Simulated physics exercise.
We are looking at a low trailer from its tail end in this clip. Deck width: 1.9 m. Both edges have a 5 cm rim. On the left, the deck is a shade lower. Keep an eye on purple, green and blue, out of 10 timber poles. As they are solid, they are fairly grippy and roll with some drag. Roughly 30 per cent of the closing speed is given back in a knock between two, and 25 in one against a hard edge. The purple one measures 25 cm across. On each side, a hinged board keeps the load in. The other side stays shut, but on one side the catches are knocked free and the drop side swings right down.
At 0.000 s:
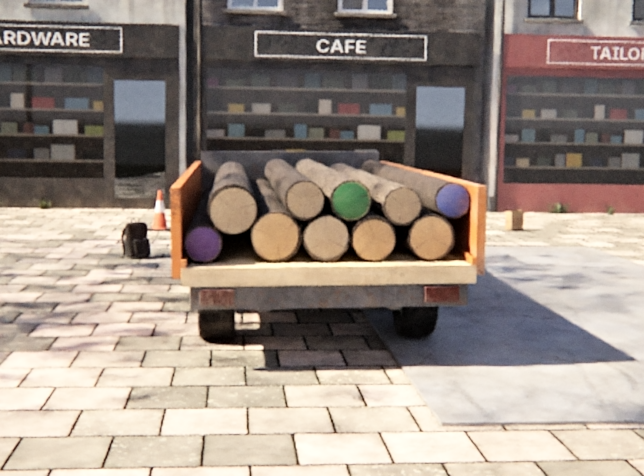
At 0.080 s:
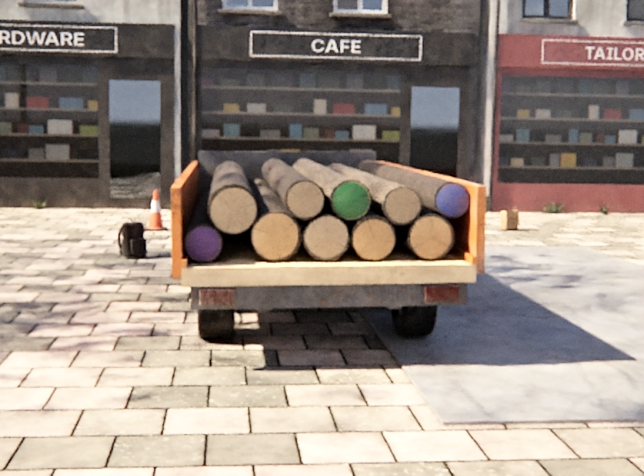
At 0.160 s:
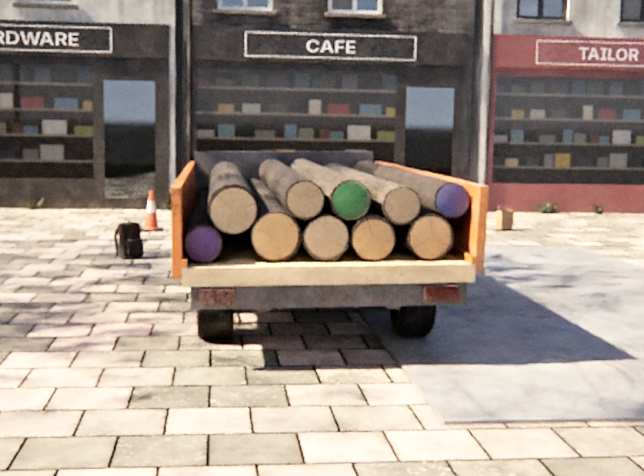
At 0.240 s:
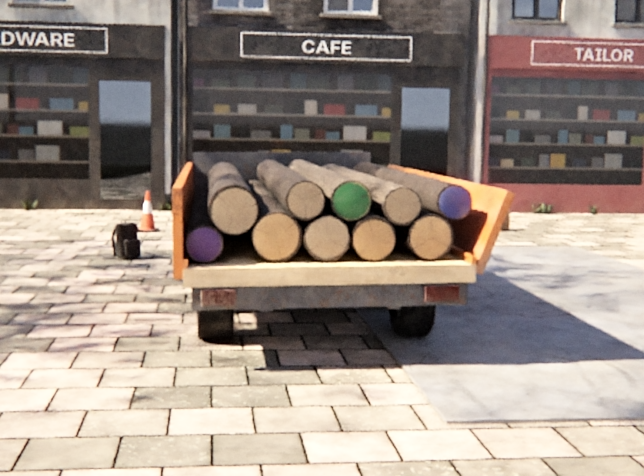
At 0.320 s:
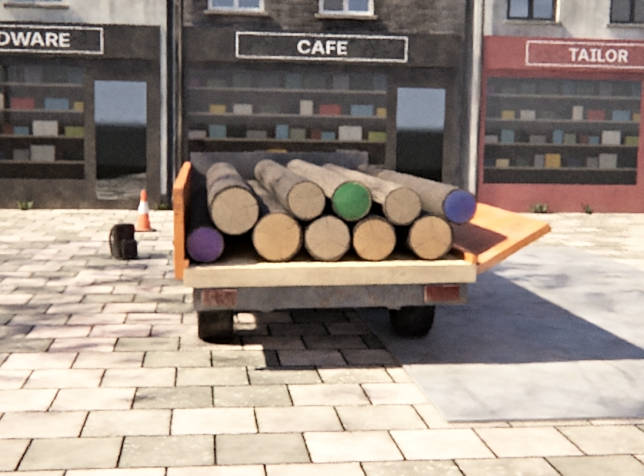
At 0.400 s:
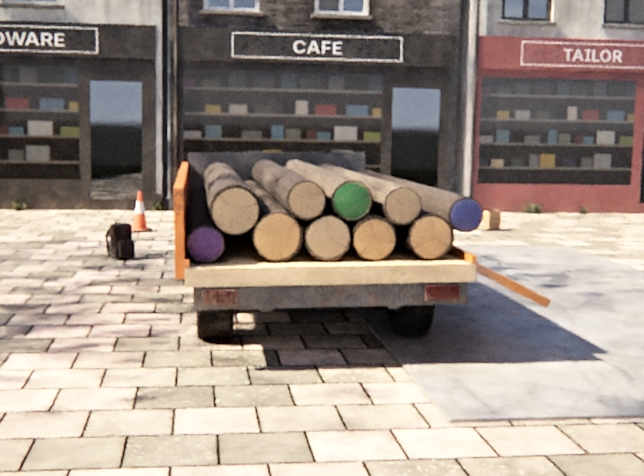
On a paved square before a hardware shop, a cafe and a tailor, a flatbed holds stacked timber poles, some with purple, green and blue ends. The right side board swings outward and down past level, while the blue-ended pole shifts slightly right and lower and the others barely move.
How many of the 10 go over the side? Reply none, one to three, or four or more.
Reply: One to three.
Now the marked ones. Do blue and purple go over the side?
Here blue leaves and purple is retained.
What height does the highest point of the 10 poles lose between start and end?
0 cm.
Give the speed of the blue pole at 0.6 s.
Its speed is roughly 1.5 m/s.
After 0.6 s, purple is on the deck, 15 cm from the left edge; green is up on others, 80 cm from the right edge; blue is dropping off the right side; 1 gone from the deck.
After 0.7 s, blue is dropping off the right side; no change for purple, green; 1 gone from the deck.
After 0.9 s, blue is on the ground to the right; no change for purple, green; 1 gone from the deck.
At rest (2.4 s), purple is on the deck, 15 cm from the left edge; green is up on others, 80 cm from the right edge; blue is on the ground to the right; 1 gone from the deck.
